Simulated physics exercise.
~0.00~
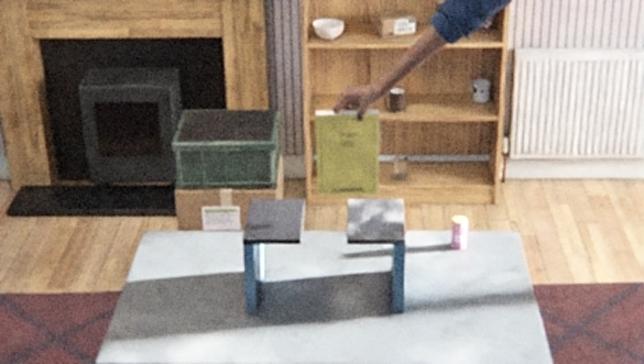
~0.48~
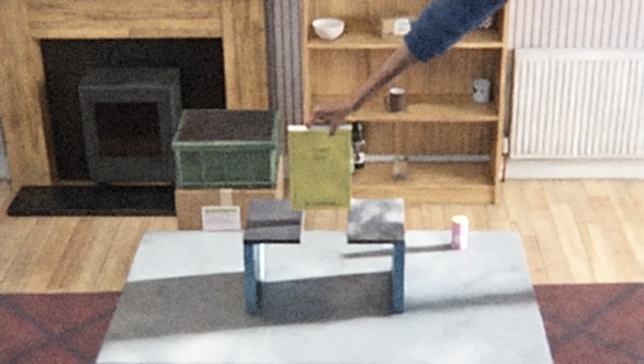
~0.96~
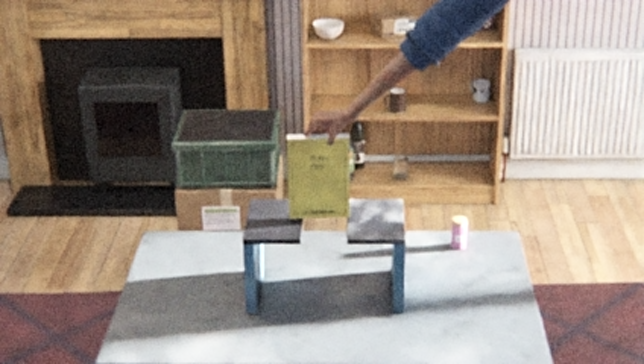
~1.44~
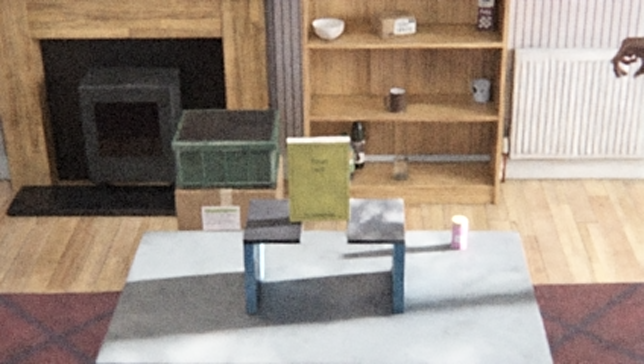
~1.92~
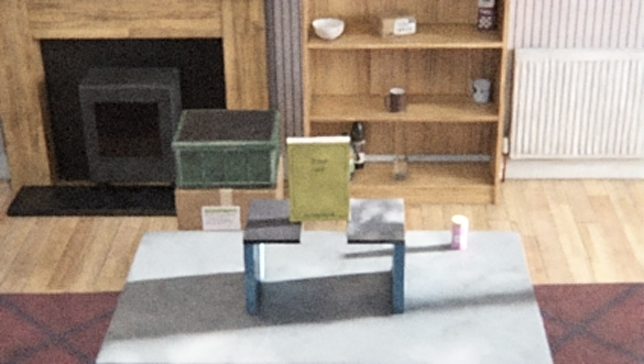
A hand lowers a yellow book upright over a gap between ledges, where it rests.
